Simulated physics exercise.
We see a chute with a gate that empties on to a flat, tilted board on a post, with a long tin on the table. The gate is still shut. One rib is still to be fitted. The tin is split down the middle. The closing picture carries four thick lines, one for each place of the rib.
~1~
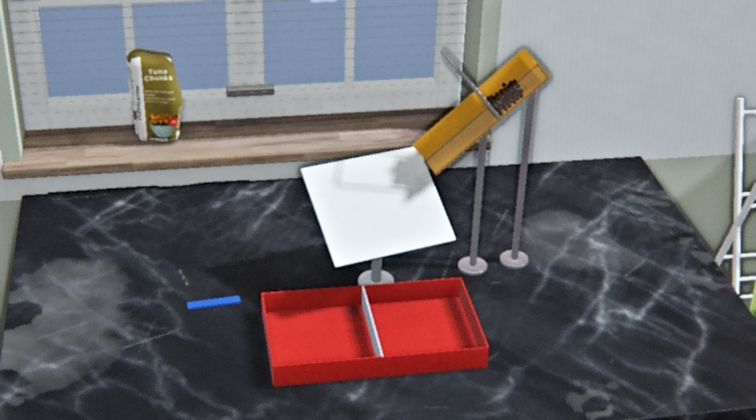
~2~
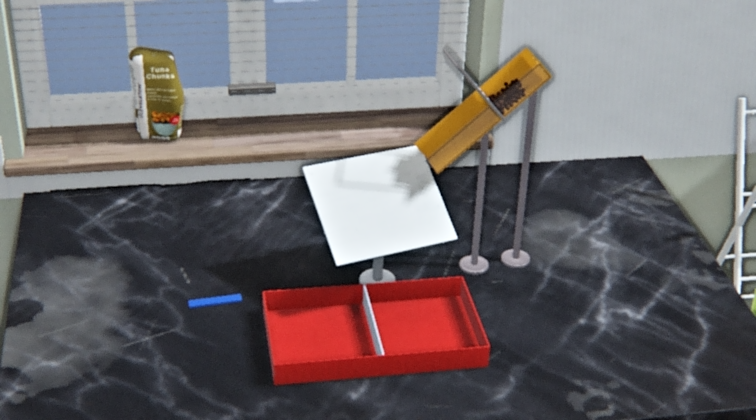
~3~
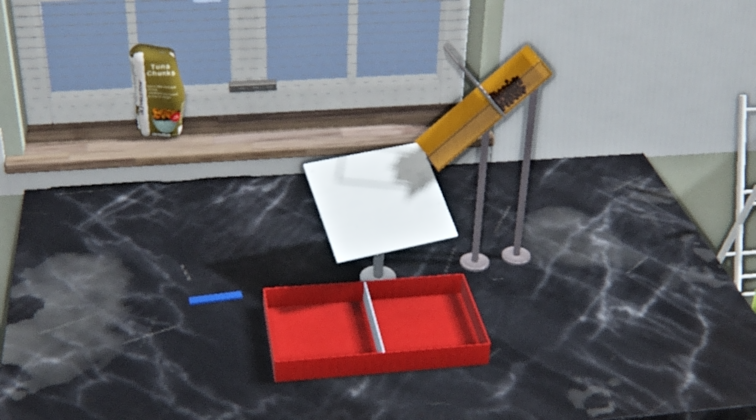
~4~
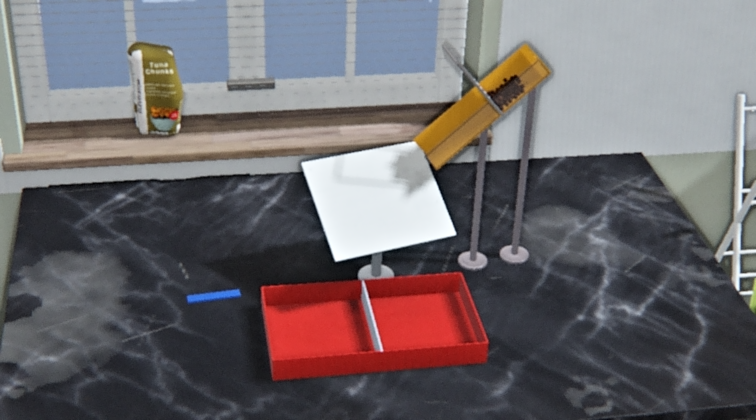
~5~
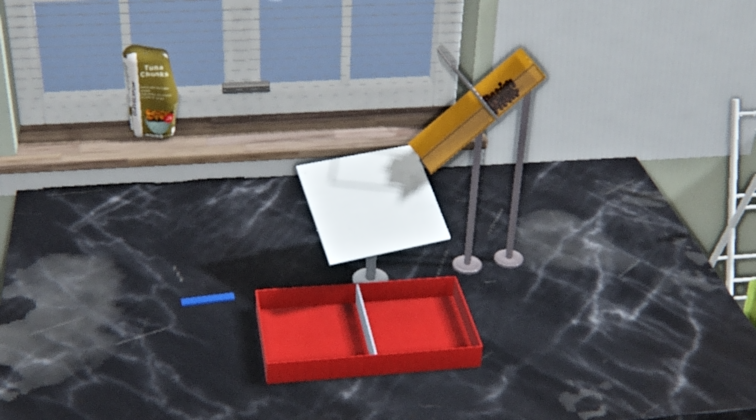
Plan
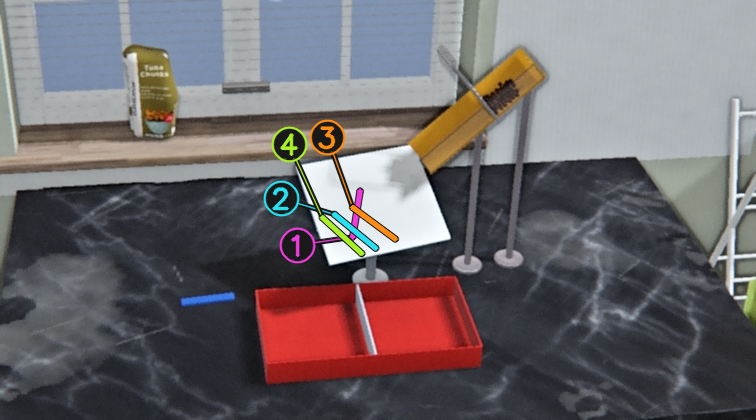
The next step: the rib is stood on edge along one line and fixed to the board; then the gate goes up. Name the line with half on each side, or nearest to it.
Line 1.
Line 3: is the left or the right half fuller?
Right.
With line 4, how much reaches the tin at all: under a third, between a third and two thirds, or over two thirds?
Line 4 gives over two thirds.
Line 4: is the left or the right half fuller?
Right.
On the marked copy, line 1 from (360, 191) to (352, 237); line 2 from (334, 214) to (375, 248); line 3 from (352, 207) to (395, 239); line 4 from (322, 217) to (361, 253).
With 1, of what is caught, about half in the left half, about half in the right.
With 2, of what is caught, a stray few in the left half, nearly all in the right.
With 3, of what is caught, a small part in the left half, nearly all in the right.
With 4, of what is caught, a small part in the left half, most in the right.
